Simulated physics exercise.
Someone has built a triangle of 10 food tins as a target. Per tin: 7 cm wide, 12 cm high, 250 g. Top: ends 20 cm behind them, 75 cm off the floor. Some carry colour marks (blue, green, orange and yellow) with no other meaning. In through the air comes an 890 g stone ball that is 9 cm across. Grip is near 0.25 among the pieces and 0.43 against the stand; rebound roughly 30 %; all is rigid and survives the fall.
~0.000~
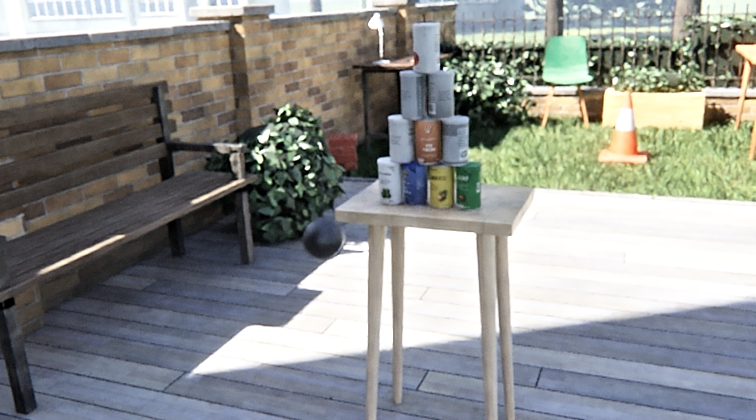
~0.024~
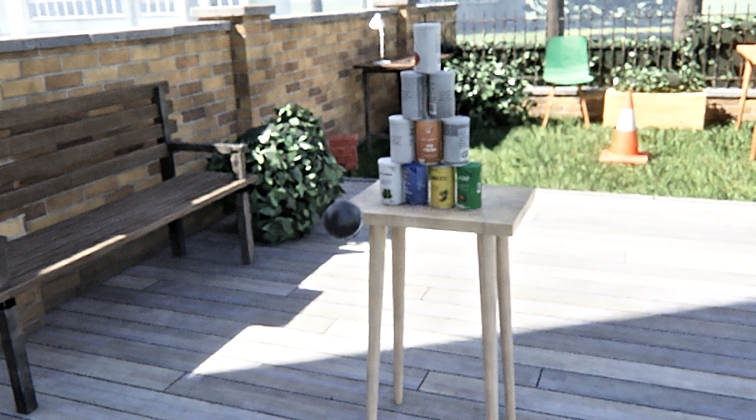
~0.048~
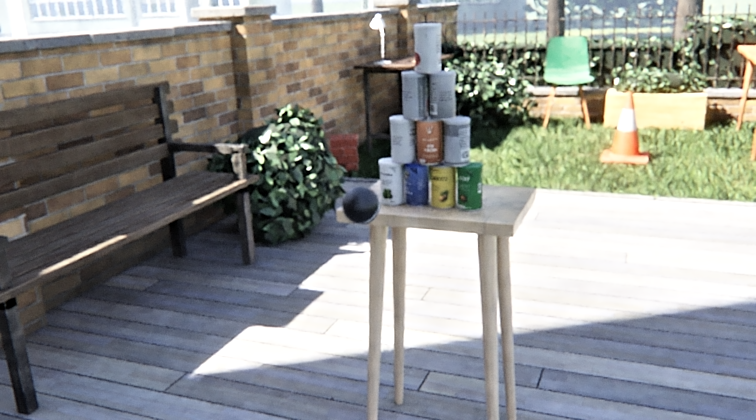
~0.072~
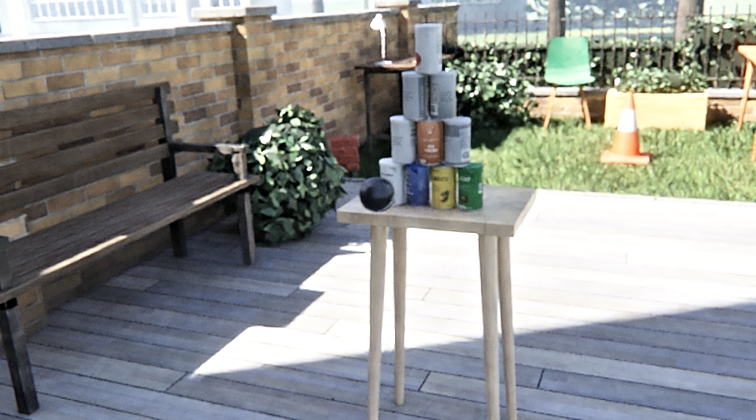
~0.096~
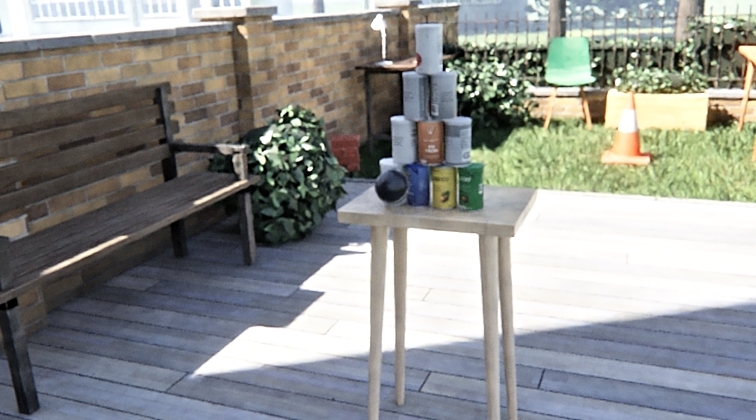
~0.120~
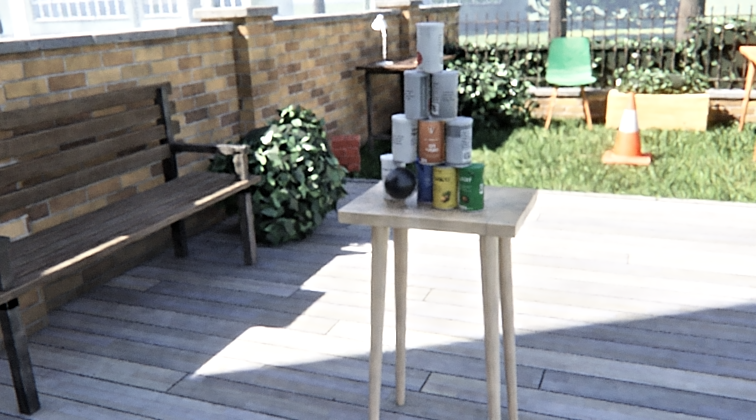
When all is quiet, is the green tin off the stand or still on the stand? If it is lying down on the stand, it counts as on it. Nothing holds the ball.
As it turns out, the tin doesn't leave the stand.
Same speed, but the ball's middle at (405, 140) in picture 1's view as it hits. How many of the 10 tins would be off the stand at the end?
That would give 3.
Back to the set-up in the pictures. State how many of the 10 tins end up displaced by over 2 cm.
Count: 7.
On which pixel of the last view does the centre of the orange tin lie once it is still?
End point in last frame: Roughly (425, 186).
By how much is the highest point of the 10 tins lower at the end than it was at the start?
I make it close to 24 cm.
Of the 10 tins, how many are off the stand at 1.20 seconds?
Count by then: 5.
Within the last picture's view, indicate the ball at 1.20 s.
You'll find it near (488, 255).
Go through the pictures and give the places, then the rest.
In the first picture (places mark the middle of the side facing us), ball (324, 240) 42 cm from contact, 4.0 m/s; green tin (476, 188); orange tin (429, 142); yellow tin (439, 187); nothing disturbed.
In the second picture, ball (344, 220) 32 cm from contact, 4.0 m/s; green tin (477, 189).
In the third picture, ball (361, 206) 23 cm from contact, 4.0 m/s; green tin (478, 189).
In the fourth picture, ball (377, 195) 13 cm from contact, 4.0 m/s; green tin (478, 189).
In the fifth picture, ball (392, 187) 36 mm from contact, 4.0 m/s; green tin (479, 190).
In the sixth picture, ball (401, 184) after contact, 2.2 m/s; green tin (479, 190); blue tin (430, 183) shifted 40 mm; orange tin (432, 143); 2 disturbed, none off the stand.
After 0.64 s, ball still moving; 2 of the 10 tins off the stand; green tin unmoved; blue tin leaning 61°, 70 cm lower.
After 1.20 s, ball still moving; 5 of the 10 tins off the stand; green tin unmoved; blue tin on its side.
By the end (1.7 s), ball rolling away; 6 of the 10 tins off the stand; green tin unmoved; blue tin on its side; orange tin on its side. As the last picture would show them, middles, green tin near (473, 187), blue tin near (695, 367).
